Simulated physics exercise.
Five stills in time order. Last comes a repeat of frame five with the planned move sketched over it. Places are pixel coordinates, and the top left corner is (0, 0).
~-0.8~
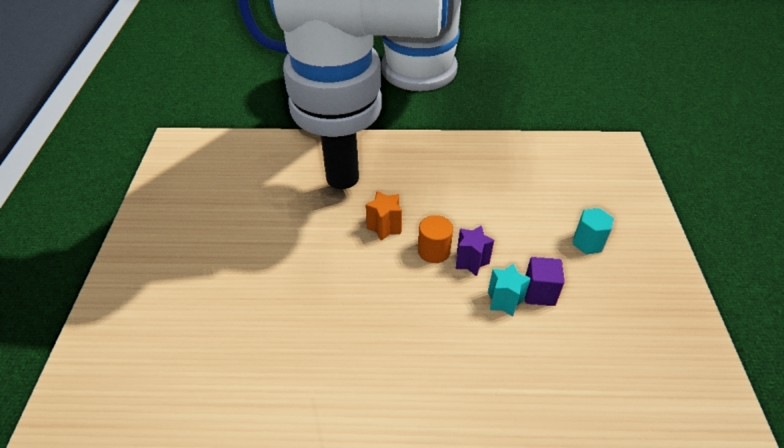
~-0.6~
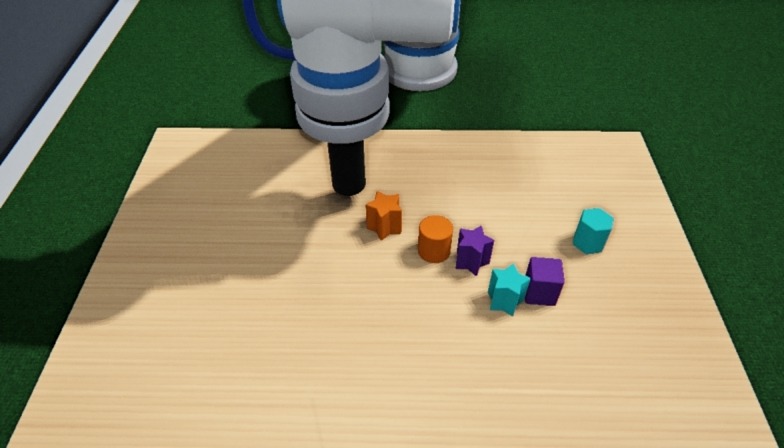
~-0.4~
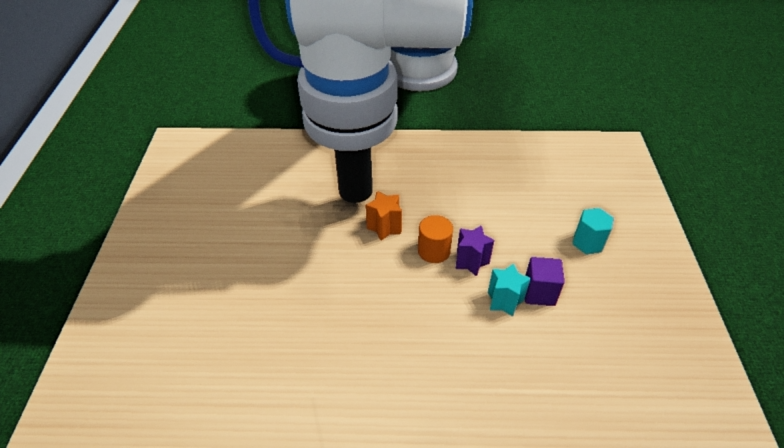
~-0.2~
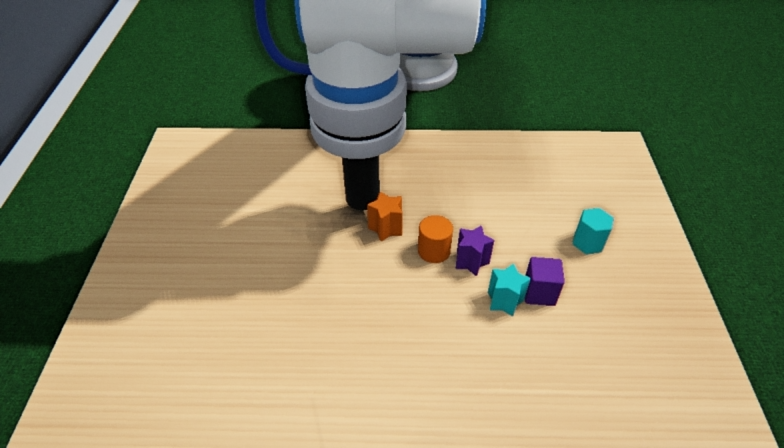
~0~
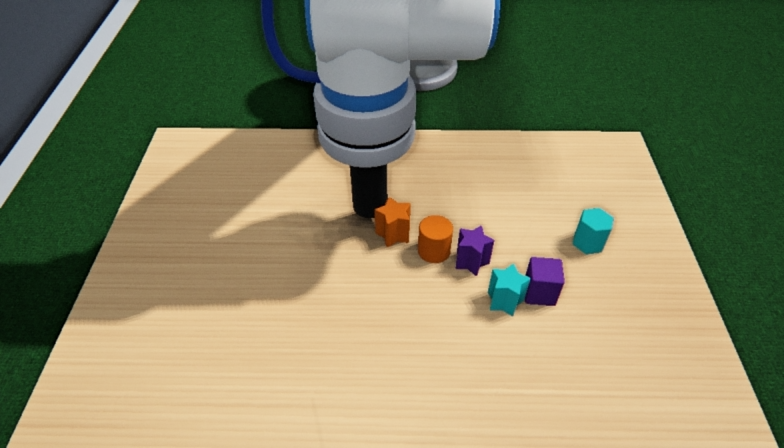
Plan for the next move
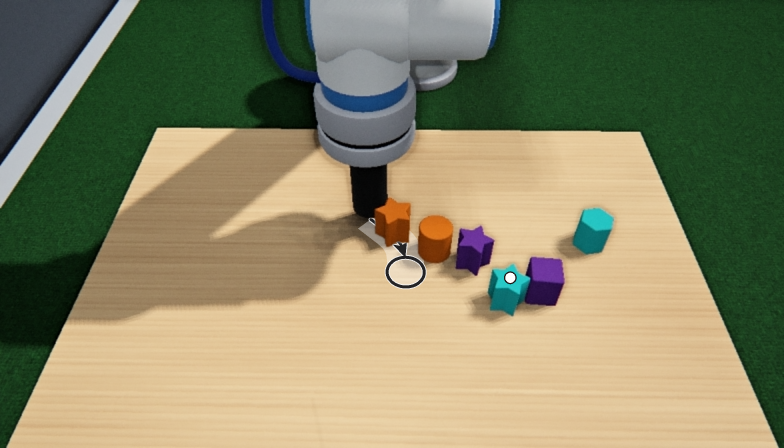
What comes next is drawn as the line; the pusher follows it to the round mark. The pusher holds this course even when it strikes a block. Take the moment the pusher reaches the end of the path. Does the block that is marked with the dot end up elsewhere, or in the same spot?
Stays put.
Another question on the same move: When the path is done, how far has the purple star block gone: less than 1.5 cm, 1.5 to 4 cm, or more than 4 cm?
It shifts by 1.5 to 4 cm.
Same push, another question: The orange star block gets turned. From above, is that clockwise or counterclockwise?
Verdict: Counterclockwise.
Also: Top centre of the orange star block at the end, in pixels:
Most likely (443, 258).
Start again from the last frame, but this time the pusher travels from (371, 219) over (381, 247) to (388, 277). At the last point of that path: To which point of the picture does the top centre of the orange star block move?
Just about (422, 248).
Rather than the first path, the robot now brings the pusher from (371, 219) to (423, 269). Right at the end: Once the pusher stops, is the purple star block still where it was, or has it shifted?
It is moved off its spot.
Drawn move, from (371, 219) via (389, 233) and (404, 250), ending at (406, 272); the dot is on the turquoise star block.
The first path, step by step. Halfway along, pusher at (398, 228); orange star block at (423, 234); orange round block at (456, 235); purple star block at (487, 239).
At the end, pusher at (406, 259); orange star block at (443, 258), turned 35° anticlockwise; orange round block at (469, 244); purple star block at (500, 242), turned 15° anticlockwise; turquoise star block still.
